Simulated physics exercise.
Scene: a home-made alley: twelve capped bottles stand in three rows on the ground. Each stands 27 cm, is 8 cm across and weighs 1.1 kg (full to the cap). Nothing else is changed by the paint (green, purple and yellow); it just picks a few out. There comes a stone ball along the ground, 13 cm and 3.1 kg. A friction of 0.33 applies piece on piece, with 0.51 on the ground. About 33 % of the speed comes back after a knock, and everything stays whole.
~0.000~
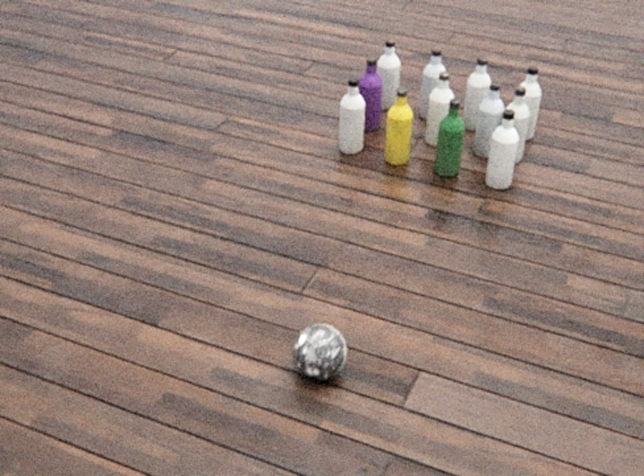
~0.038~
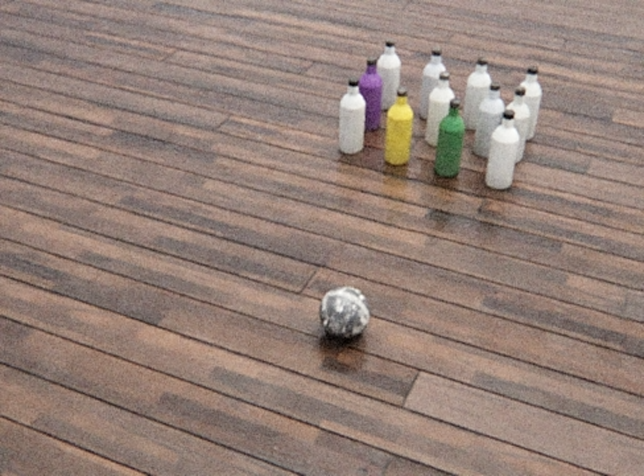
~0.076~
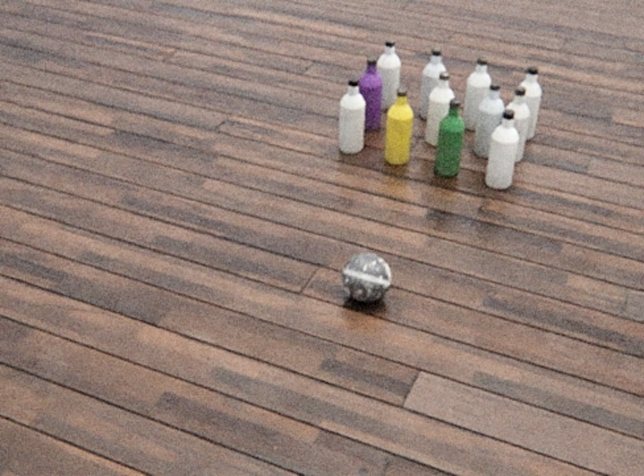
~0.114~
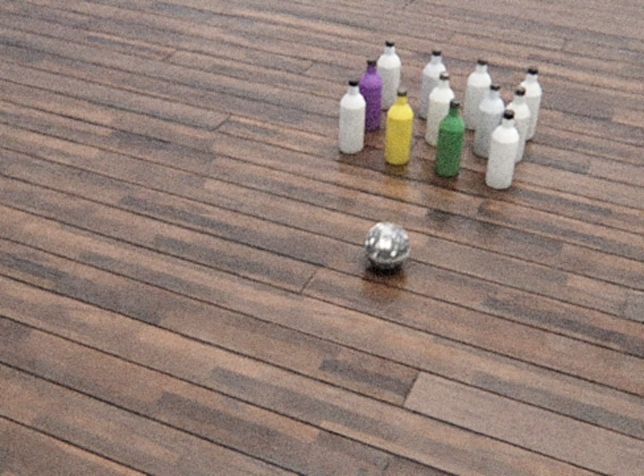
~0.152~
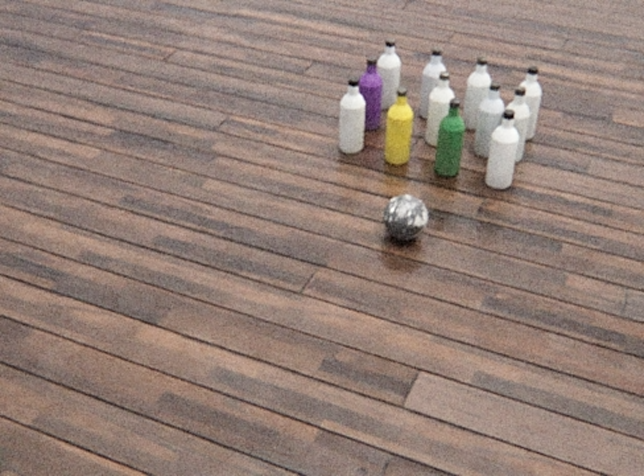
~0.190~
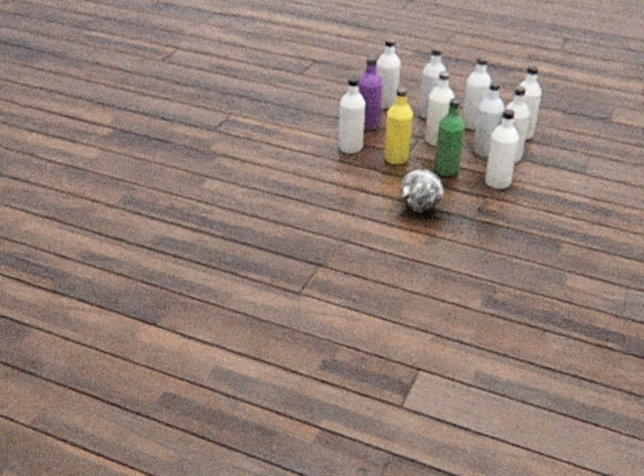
A silvery ball rolls across the wooden floor toward a group of white and coloured bottles.
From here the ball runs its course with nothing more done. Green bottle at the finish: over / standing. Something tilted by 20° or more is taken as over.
Over.
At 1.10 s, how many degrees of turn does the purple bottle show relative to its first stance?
Around 0° from its start.
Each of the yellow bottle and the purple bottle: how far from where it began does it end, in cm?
Displacement in cm - yellow: 0; purple: 0.
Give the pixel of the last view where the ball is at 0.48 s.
Roughly at (481, 105).
After 0.34 s, ball still moving; 1 of the 12 bottles over; green bottle leaning 29°.
After 0.48 s, ball still moving; 4 of the 12 bottles over; green bottle on its side.
After 0.70 s, ball still moving; 7 of the 12 bottles over; green bottle on its side.
After 1.10 s, ball still moving; 7 of the 12 bottles over; green bottle lying flat.
By the end (1.5 s), ball rolling away; 7 of the 12 bottles over; green bottle lying flat; purple bottle unmoved; yellow bottle unmoved. As the last picture would show them, middles, green bottle near (511, 50), purple bottle near (369, 93).
